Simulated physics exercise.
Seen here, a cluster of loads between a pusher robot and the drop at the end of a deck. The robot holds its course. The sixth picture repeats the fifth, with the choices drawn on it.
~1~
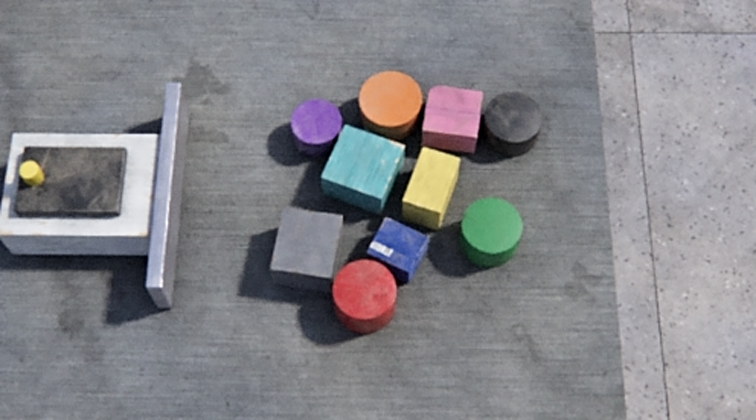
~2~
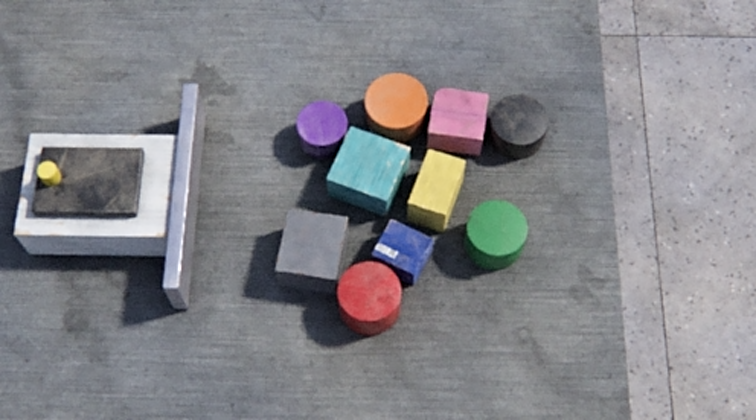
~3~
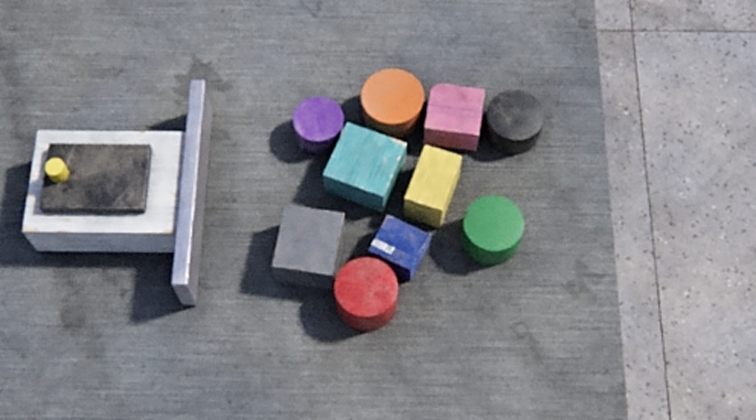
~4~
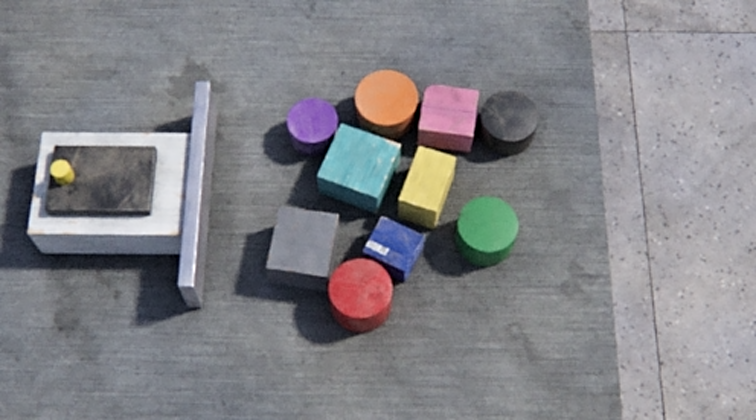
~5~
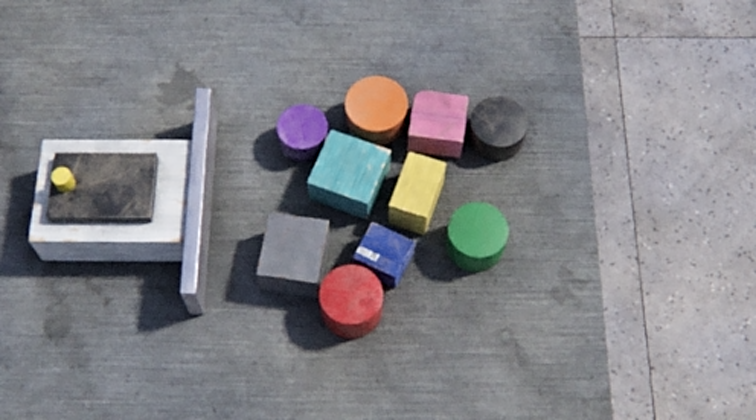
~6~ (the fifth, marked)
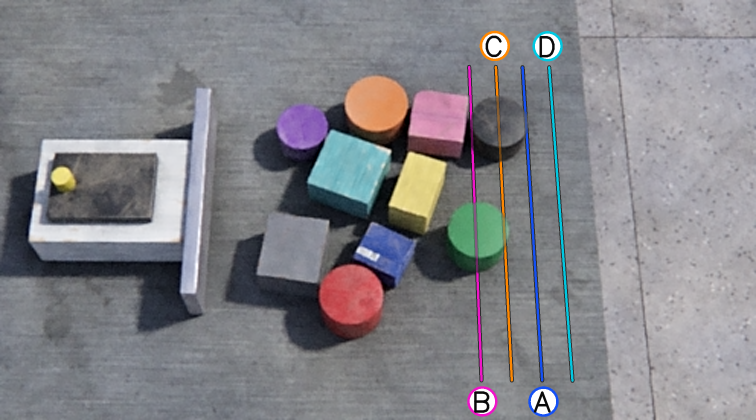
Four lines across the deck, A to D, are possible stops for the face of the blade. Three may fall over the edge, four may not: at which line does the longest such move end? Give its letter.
C is the last line within the limit.
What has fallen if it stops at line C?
The green canister goes over.
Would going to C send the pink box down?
No.
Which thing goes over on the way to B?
The green canister.
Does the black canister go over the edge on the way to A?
Yes.
On the copy, A at (532, 214); B at (475, 214); C at (503, 214); D at (560, 214).
On C. First, robot (224, 187); black canister (504, 131); pink box (447, 122).
Then, robot (334, 187); green canister (562, 248); black canister (524, 135).
Finally, robot (419, 187); green canister over the edge; yellow crate (590, 214); one fallen.
By contrast, A drops four; B is within the limit but short; D drops four.
